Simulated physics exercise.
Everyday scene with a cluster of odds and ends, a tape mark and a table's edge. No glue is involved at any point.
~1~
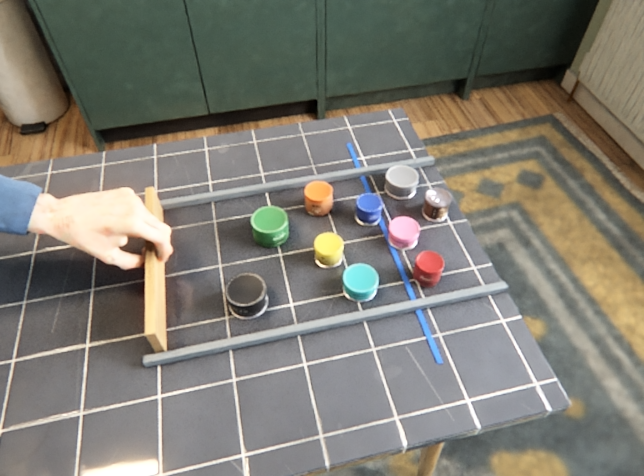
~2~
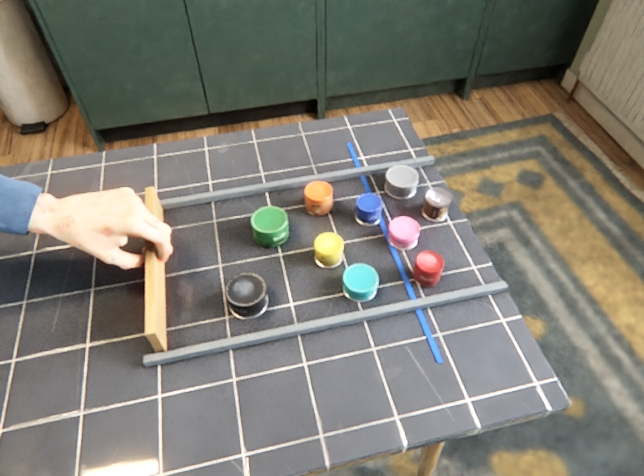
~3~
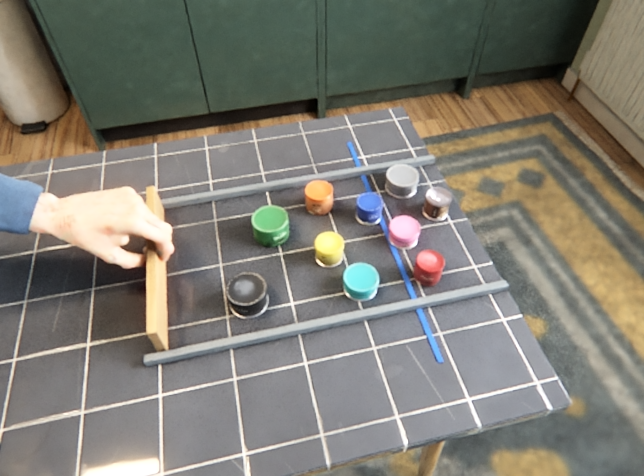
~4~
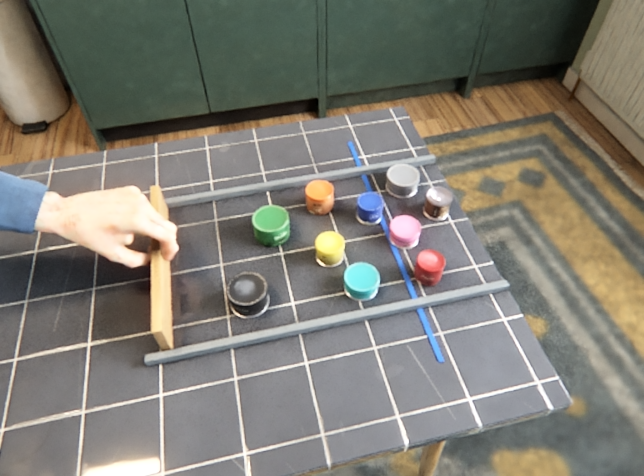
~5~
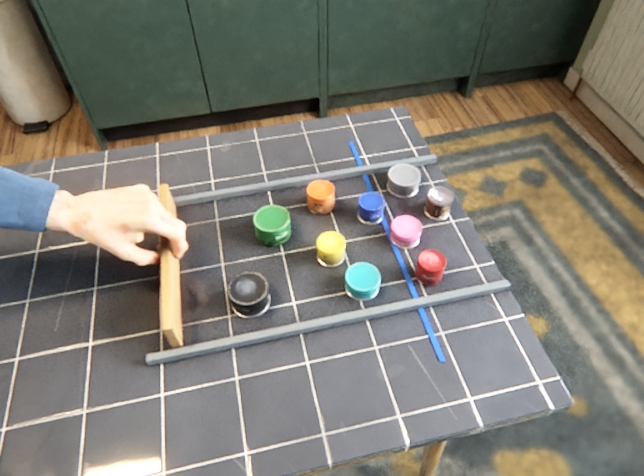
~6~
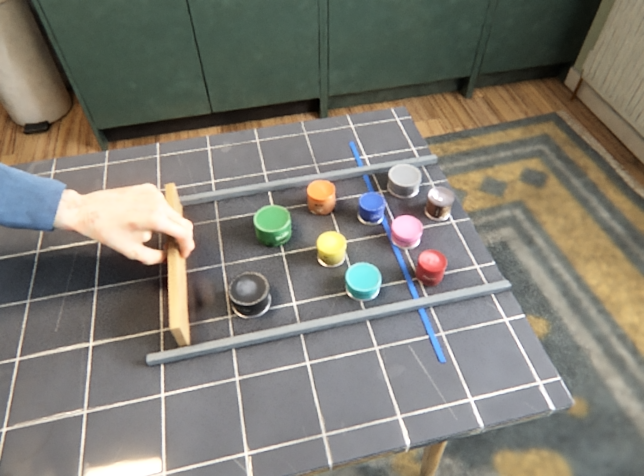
At the start, a hand holds a wooden board upright at the left of a dark tiled tabletop, where colourful round tins and tubs sit between two grey rails near a blue tape line. The hand then slides the board slightly right, while the containers stay put.
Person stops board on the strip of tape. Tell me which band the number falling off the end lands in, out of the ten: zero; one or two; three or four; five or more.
Fails to push any off.
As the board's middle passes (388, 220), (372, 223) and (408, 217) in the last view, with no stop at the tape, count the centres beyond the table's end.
Middles past end - pos 1: 0, pos 2: 0, pos 3: 1.
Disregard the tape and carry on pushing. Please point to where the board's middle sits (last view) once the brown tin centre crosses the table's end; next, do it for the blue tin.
Brown tin: (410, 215); blue tin: (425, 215).
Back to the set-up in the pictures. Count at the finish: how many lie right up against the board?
Contact count: 4.
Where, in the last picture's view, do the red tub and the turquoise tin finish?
The red tub comes to rest close to (481, 260), while the turquoise tin rests close to (457, 275).
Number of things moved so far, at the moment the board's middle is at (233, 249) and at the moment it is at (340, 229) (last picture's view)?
I make it 1 at the first spot and 7 at the other.
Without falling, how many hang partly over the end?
The overhang total is 0.
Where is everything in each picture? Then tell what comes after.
The first picture shows brown tin (436, 205); grey tin (401, 182); red tub (428, 269); board (155, 263); tape (386, 233).
The second picture shows grey tin (401, 182); blue tin (369, 210).
The third picture shows red tub (428, 268); turquoise tin (361, 282).
The fourth picture shows brown tin (438, 204); black tin (248, 295).
The fifth picture shows grey tin (404, 181); pink tin (406, 232).
The sixth picture shows brown tin (439, 204); grey tin (404, 181); red tub (431, 268); board (176, 259); tape (389, 232).
Soon after, none off yet; brown tin at rest near (439, 204); grey tin at rest near (404, 181); red tub at rest near (431, 268).
After that, none off yet; brown tin at rest near (439, 204); grey tin at rest near (404, 181); red tub displaced about its own width near (448, 266).
In the end, the number that fall off is zero.
